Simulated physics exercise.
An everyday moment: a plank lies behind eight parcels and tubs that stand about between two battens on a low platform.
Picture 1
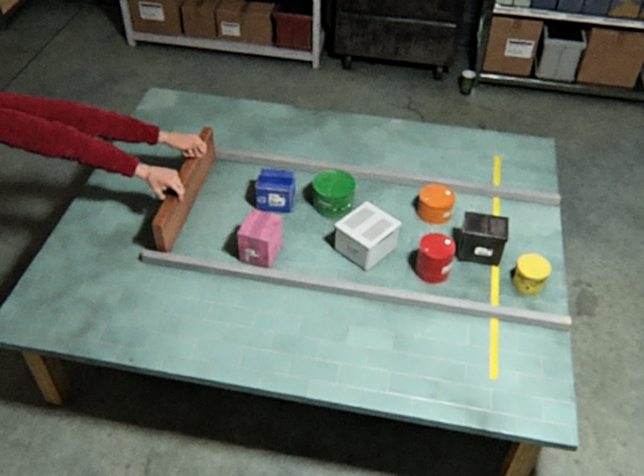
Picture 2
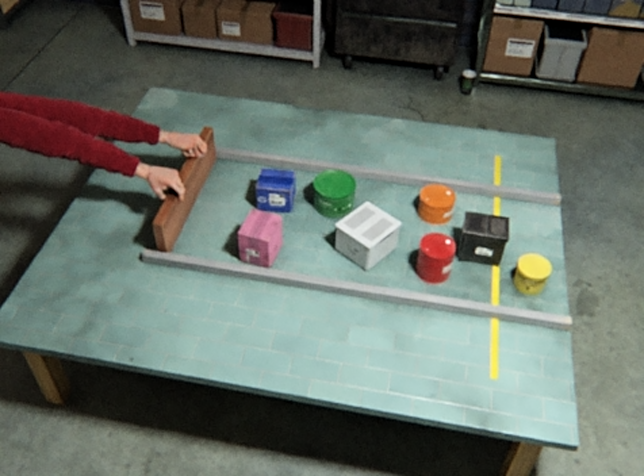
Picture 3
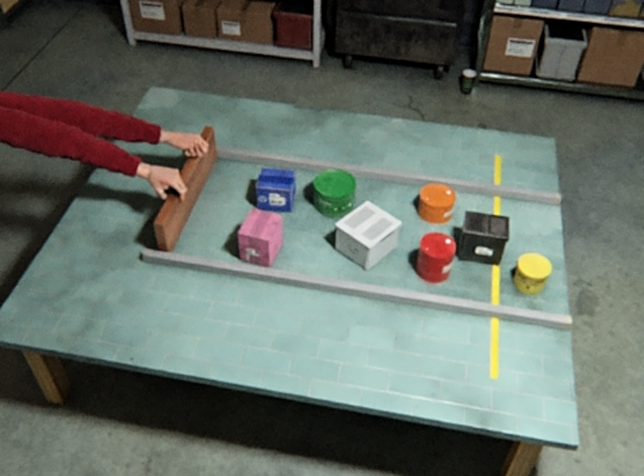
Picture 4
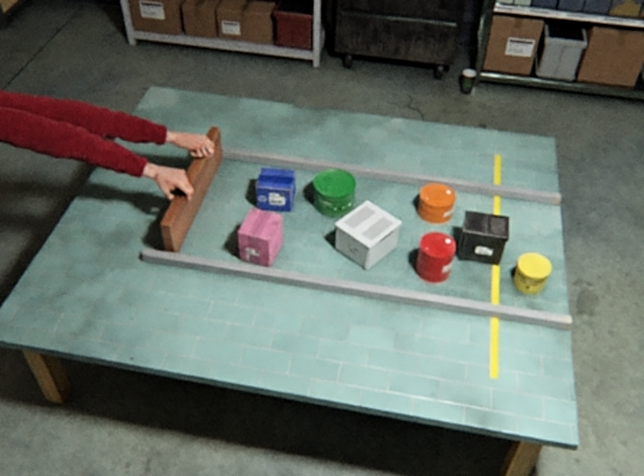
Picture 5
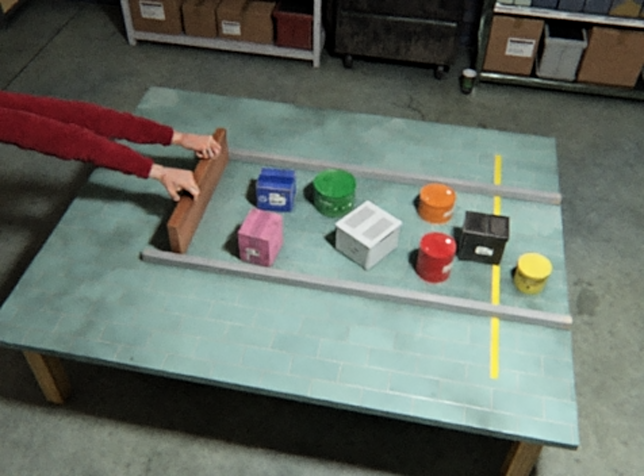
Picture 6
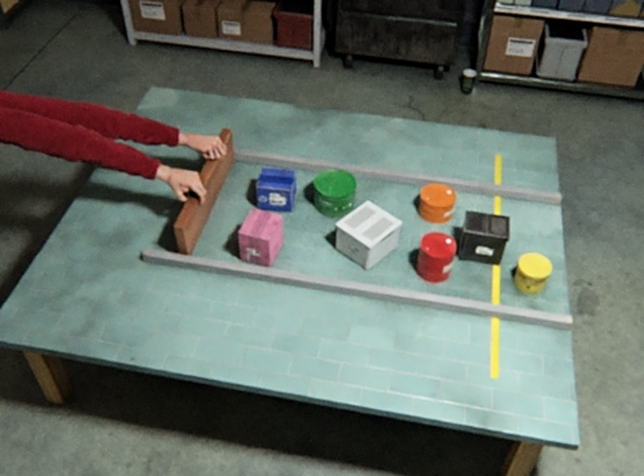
Two hands in red sleeves, reaching in from the left, slide a brown plank slowly and slightly to the right across a low greenish platform, seen from above by a still camera. Between two pale battens stand blue, pink, green, white, orange, red and black parcels and tubs, with a yellow pail right of the yellow tape. The plank edges nearer the blue and pink parcels without touching them, and the objects stay practically still.
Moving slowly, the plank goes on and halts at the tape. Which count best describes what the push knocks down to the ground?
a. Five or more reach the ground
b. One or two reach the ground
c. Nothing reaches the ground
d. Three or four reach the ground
(d) Three or four reach the ground.
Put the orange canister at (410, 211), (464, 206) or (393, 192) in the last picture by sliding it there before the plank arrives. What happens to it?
In that order, it slips off; slips off; stays put.
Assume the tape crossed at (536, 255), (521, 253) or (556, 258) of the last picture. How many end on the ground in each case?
So, reaching the ground: 6, then 6, then 8.
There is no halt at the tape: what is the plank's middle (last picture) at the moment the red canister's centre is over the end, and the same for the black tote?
The red canister puts it at (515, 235), the black tote at (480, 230).
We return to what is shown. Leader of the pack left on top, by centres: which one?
The green pail ends up foremost.
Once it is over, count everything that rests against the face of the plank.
The count is 2.
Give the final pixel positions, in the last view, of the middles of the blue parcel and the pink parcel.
In the last picture the blue parcel sits around (519, 224) and the pink parcel around (517, 279).
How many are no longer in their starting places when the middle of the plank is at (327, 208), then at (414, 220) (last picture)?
The first count is 4, and then it's 7.
Soon after, none off yet; yellow pail at rest near (532, 274); black tote at rest near (483, 239); red canister at rest near (436, 258).
After that, none off yet; yellow pail at rest near (532, 274); black tote displaced a little near (494, 237); red canister displaced about its own width near (492, 266).
In the end, the number that fall off is three or four; gone, orange canister, black tote and yellow pail.
